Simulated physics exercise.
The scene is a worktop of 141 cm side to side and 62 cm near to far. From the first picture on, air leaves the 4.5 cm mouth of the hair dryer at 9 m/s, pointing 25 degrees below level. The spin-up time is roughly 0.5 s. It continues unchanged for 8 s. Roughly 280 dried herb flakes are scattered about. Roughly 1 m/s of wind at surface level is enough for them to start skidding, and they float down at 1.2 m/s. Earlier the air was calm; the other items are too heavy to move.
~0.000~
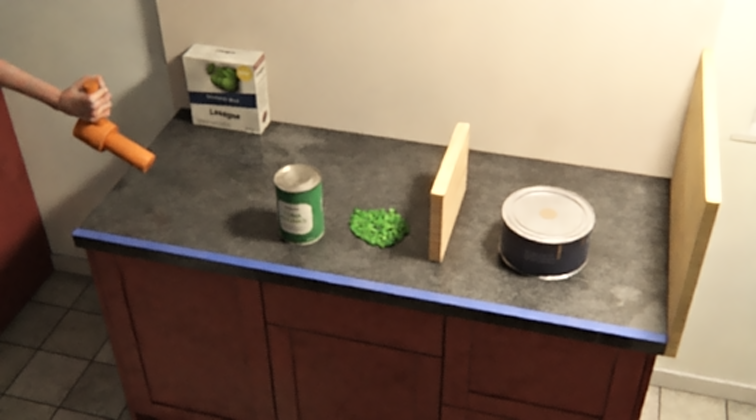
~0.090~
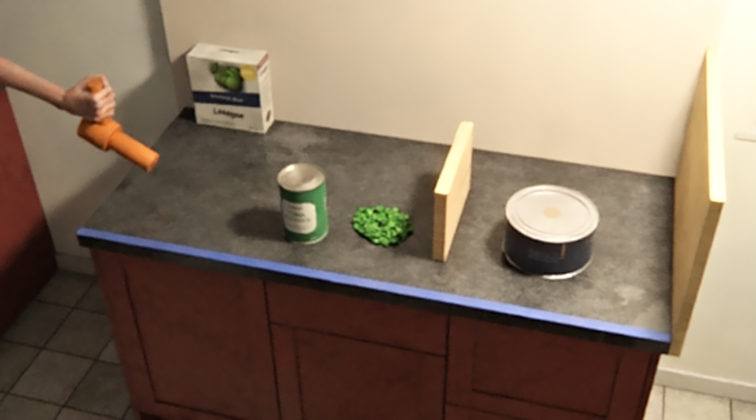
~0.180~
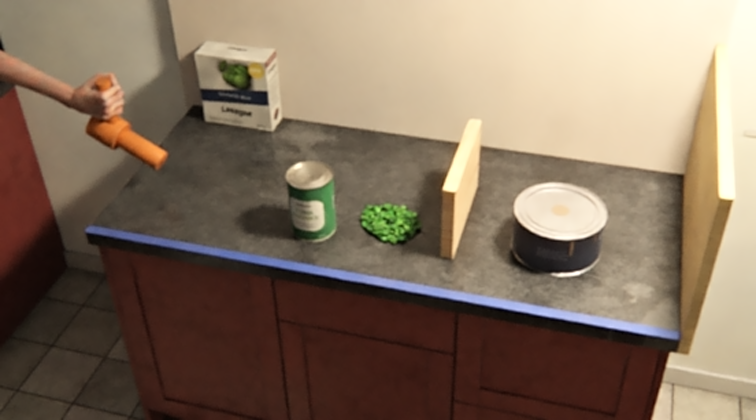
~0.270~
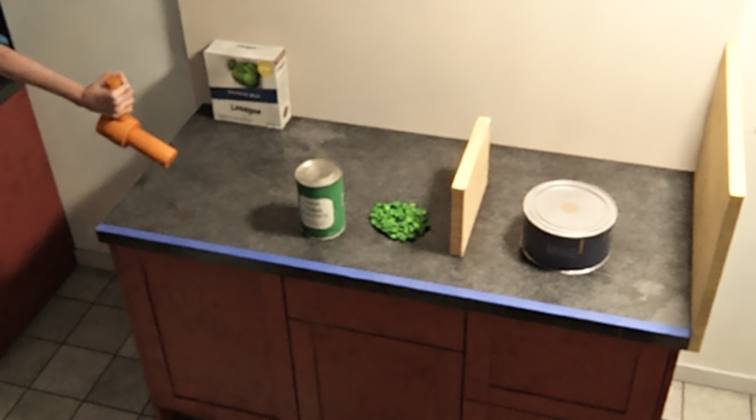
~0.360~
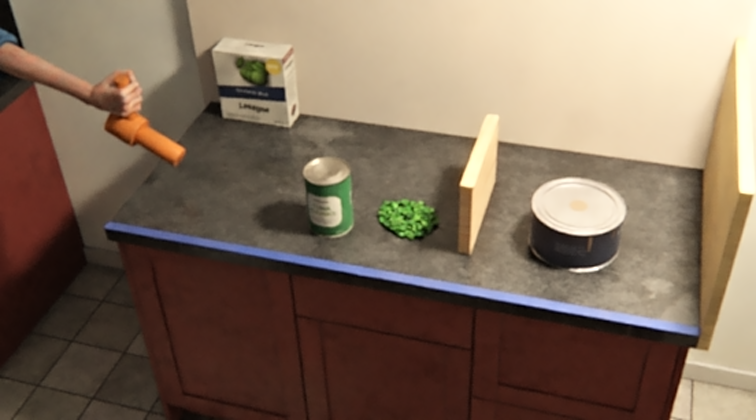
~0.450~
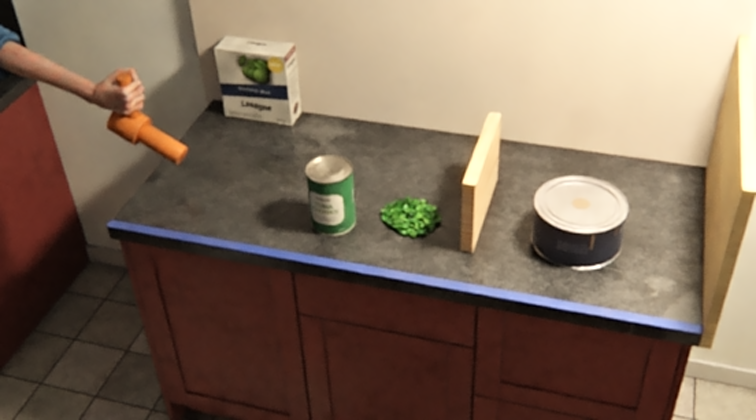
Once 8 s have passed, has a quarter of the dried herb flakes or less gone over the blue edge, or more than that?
Looks like that edge will lose over a quarter of the load.
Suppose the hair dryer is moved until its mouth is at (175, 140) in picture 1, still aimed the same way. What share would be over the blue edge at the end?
It would come out near 90 in a hundred.
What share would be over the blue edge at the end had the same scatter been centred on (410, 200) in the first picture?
About 0 %.
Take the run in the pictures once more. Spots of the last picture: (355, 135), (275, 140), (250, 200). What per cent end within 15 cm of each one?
Estimates in listed order: 0 %; 0 %; 0 %.
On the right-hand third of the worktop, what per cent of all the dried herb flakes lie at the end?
Some 10 per cent.
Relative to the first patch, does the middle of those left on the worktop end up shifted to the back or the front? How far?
It drifts toward the closer edge, close to 5 cm in all.
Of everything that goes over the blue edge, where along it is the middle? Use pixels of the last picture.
I'd say roughly (445, 288).
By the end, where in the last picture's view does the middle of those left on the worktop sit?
The middle is around pixel (458, 253).
After 1.6 s, 78 % are on the move or not yet settled, 13 % are over the blue edge; the middle of those still in play is near (462, 239).
After 2.6 s, 63 % are on the move or not yet settled, 26 % are over the blue edge; the middle of those still in play is near (451, 241).
After 4.4 s, 46 % are on the move or not yet settled, 37 % are over the blue edge; the middle of those still in play is near (458, 253).
After 8.0 s, at the end, 46 % are over the blue edge; the middle of those still in play is near (458, 253).
